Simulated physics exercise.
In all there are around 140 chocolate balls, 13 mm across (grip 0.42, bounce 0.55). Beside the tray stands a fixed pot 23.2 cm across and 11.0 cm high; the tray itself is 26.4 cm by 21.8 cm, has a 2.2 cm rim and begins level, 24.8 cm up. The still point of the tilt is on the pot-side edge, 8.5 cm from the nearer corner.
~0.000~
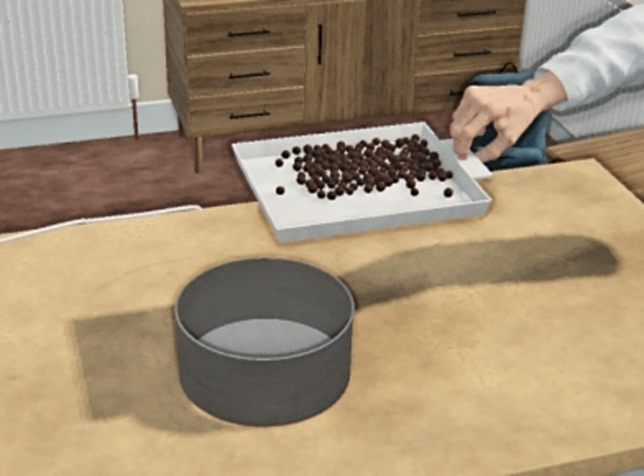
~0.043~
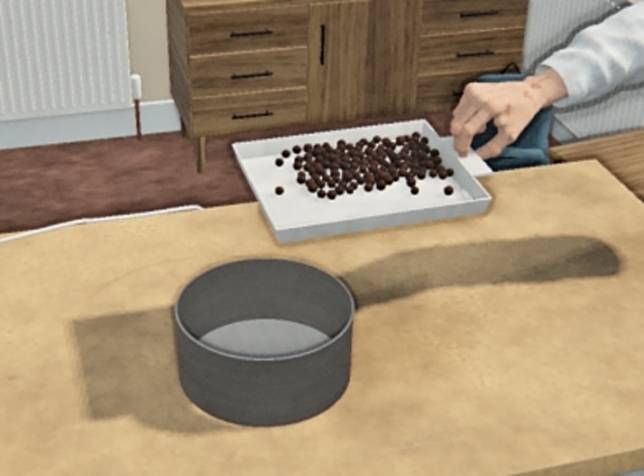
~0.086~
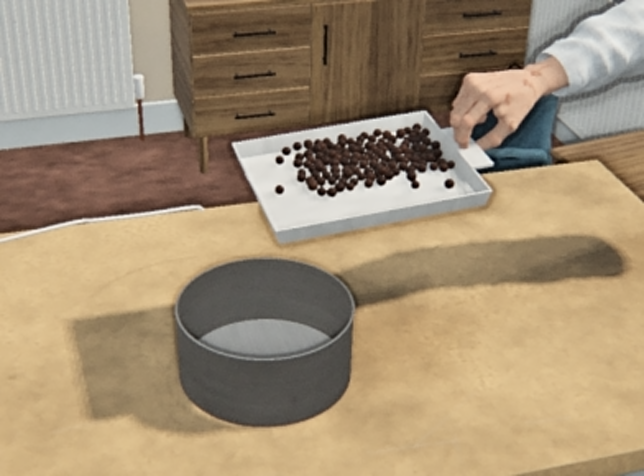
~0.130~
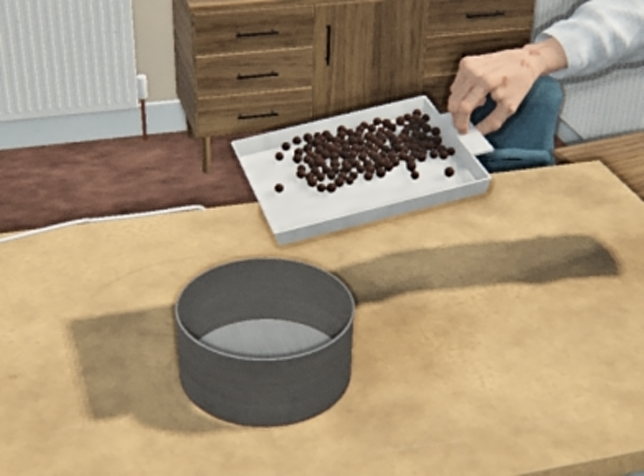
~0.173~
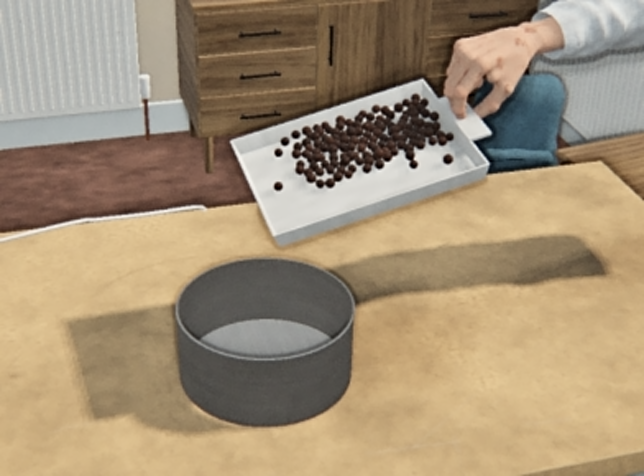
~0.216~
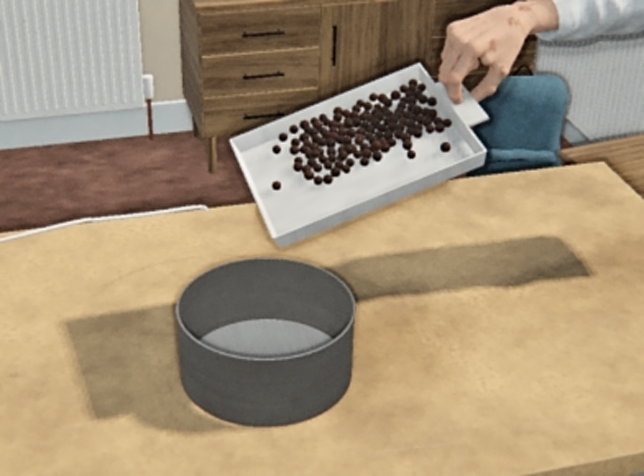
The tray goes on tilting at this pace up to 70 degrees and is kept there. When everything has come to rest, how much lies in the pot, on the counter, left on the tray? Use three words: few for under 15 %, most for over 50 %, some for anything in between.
Pot: Some; counter: Some; tray: Some.
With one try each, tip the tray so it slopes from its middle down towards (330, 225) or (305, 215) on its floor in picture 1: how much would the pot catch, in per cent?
I'd put it at about 50 per cent for the first tilt and about 50 per cent for the second.
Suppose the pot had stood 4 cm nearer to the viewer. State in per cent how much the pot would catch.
About 40 %.
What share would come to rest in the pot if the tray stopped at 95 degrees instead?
Share in the pot: Around 70 %.
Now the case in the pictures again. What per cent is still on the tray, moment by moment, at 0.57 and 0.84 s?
Close to 100 at the first time and 40 at the second.
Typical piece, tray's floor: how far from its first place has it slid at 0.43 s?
About 5 cm.
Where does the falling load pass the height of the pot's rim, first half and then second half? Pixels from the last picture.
It passes about (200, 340) first and (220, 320) afterwards.
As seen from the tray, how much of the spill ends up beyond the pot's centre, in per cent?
Some 100 per cent of the spill lies beyond the centre.
After 0.43 s, tilt 45 degrees; the tray holds 100 %, the pot 0 %.
After 0.57 s, tilt 62 degrees; the tray holds 100 %, the pot 0 %.
After 0.84 s, tilt 70 degrees; the tray holds 40 %, the pot 15 %.
In the end, at 2.2 s, pot 35 %, counter 30 %, tray 35 %.
